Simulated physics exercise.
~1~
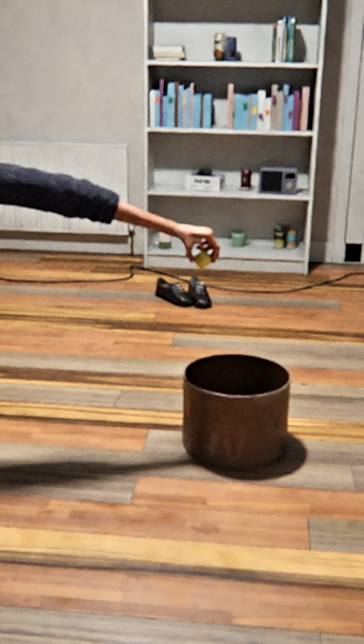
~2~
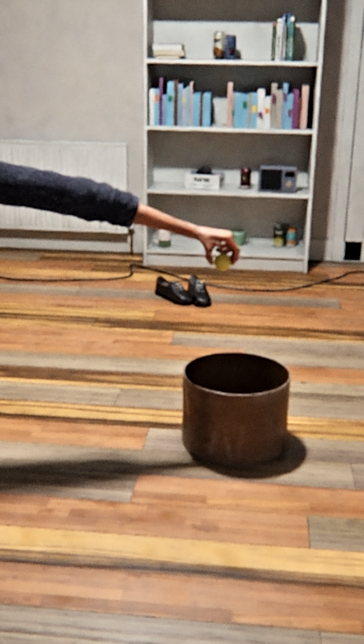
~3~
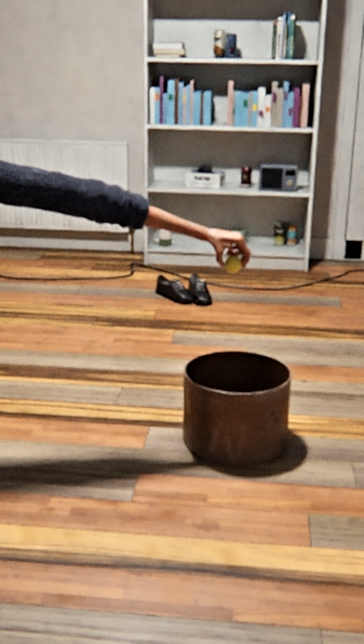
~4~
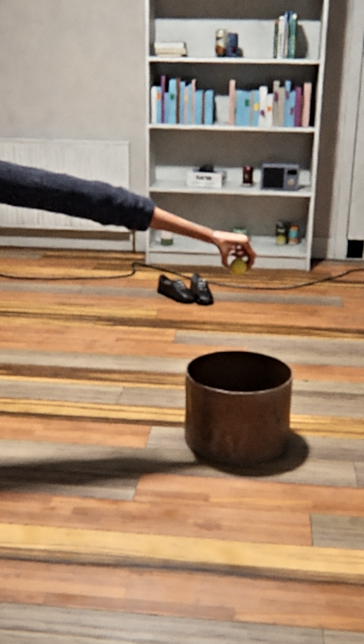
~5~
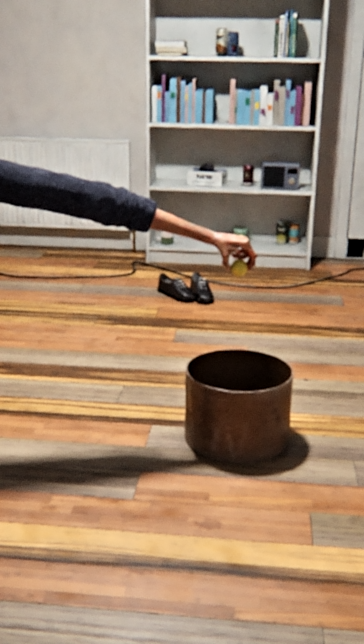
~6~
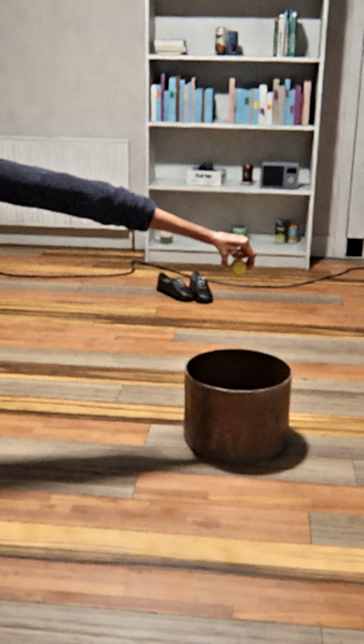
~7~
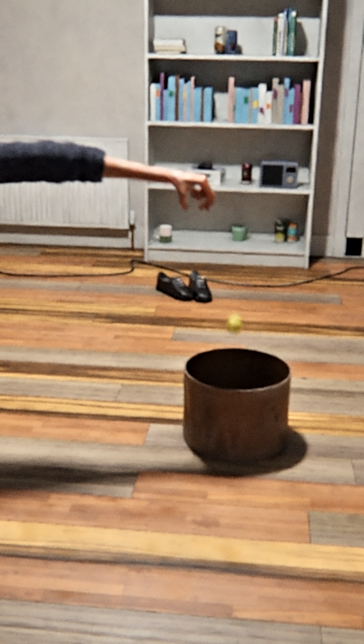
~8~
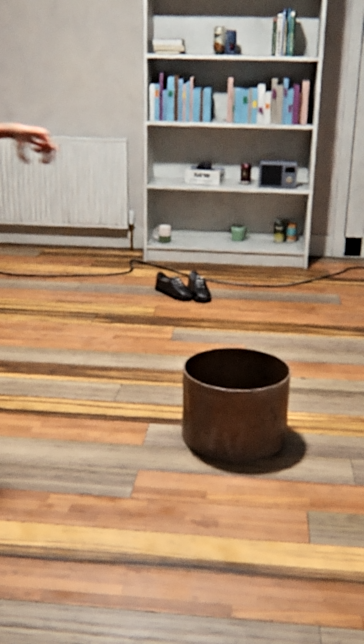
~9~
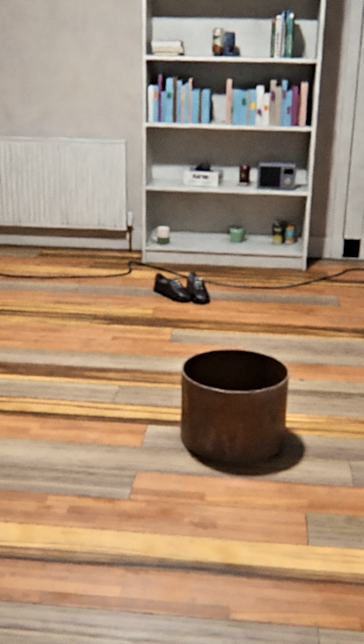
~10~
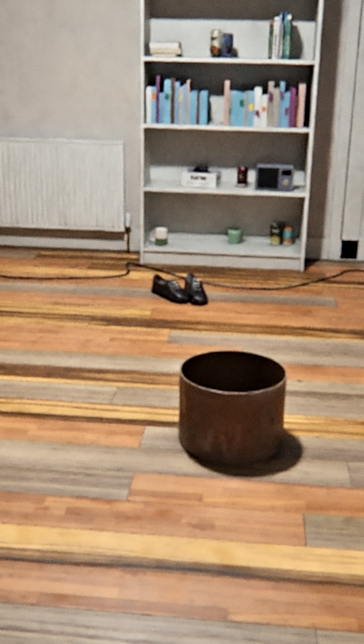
A lemon held by a hand moves right, then falls into the brown container below.
